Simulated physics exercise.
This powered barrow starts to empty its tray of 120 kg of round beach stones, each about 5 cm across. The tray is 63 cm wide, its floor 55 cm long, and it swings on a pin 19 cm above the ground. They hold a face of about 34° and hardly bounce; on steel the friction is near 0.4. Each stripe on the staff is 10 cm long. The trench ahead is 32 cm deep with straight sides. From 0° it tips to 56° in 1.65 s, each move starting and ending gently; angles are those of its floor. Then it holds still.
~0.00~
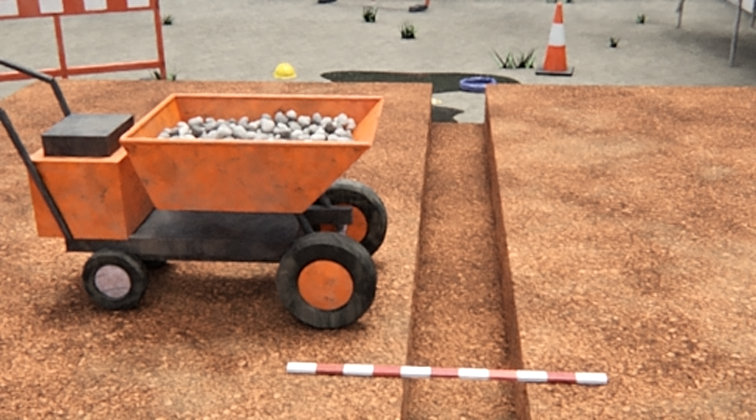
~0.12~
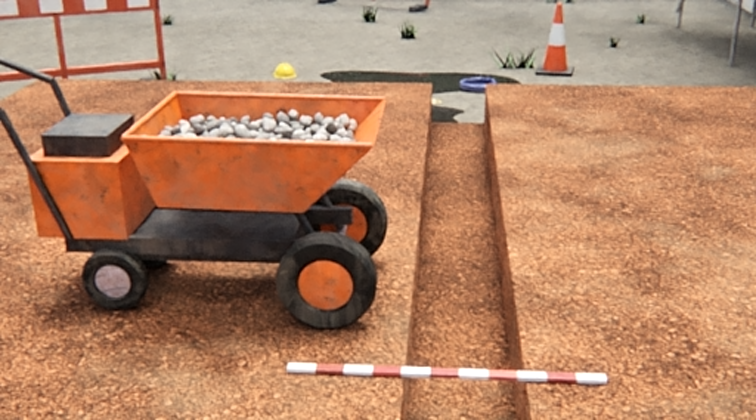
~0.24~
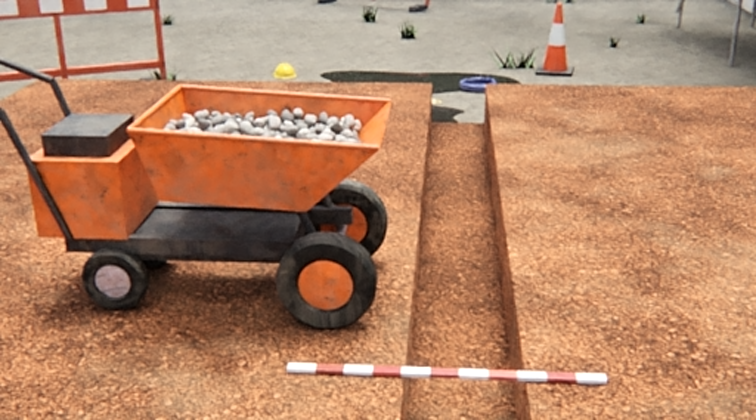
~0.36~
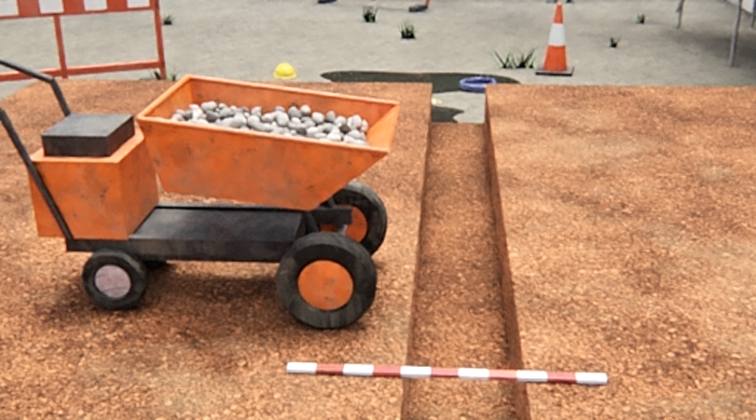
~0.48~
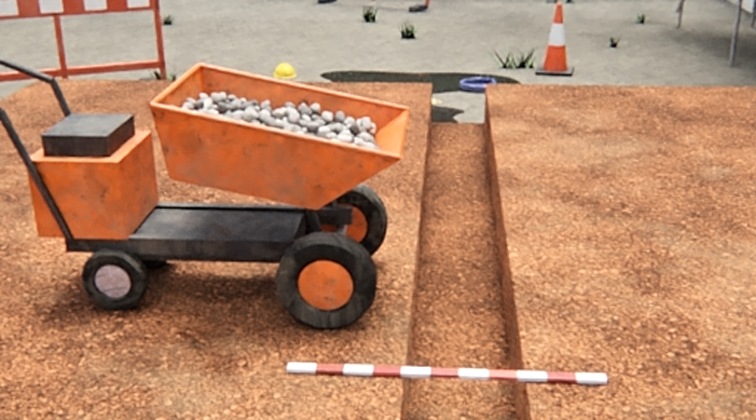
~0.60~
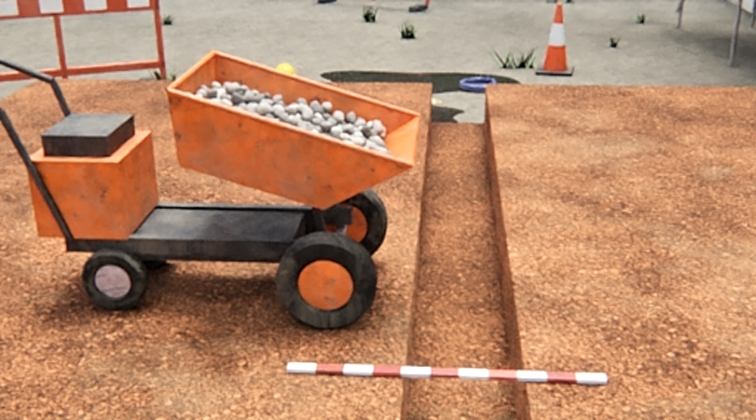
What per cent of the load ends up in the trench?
Roughly 54 per cent ends in the trench.
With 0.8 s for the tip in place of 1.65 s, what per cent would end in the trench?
It would be near 45 per cent.
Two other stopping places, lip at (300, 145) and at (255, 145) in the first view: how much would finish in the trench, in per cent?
Near 95 per cent from the first place, 80 from the second.
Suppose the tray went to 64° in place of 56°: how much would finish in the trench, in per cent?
It would be near 40 per cent.
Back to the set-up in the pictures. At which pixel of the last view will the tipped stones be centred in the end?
Around (506, 333).
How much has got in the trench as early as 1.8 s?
About 15 per cent by then.
After 1.2 s the floor is at 47°; 100 % in the tray; the foremost stones are at (450, 197).
After 1.8 s the floor is at 56°; 72 % in the tray, 15 % in the trench, 13 % past the trench; the foremost stones are at (568, 292).
After 2.1 s the floor is at 56°; 42 % in the tray, 19 % in the trench, 39 % past the trench; the foremost stones are at (672, 300).
After 4.1 s the floor is at 56°; 4 % in the tray, 54 % in the trench, 42 % past the trench; the foremost stones are past the picture's edge.
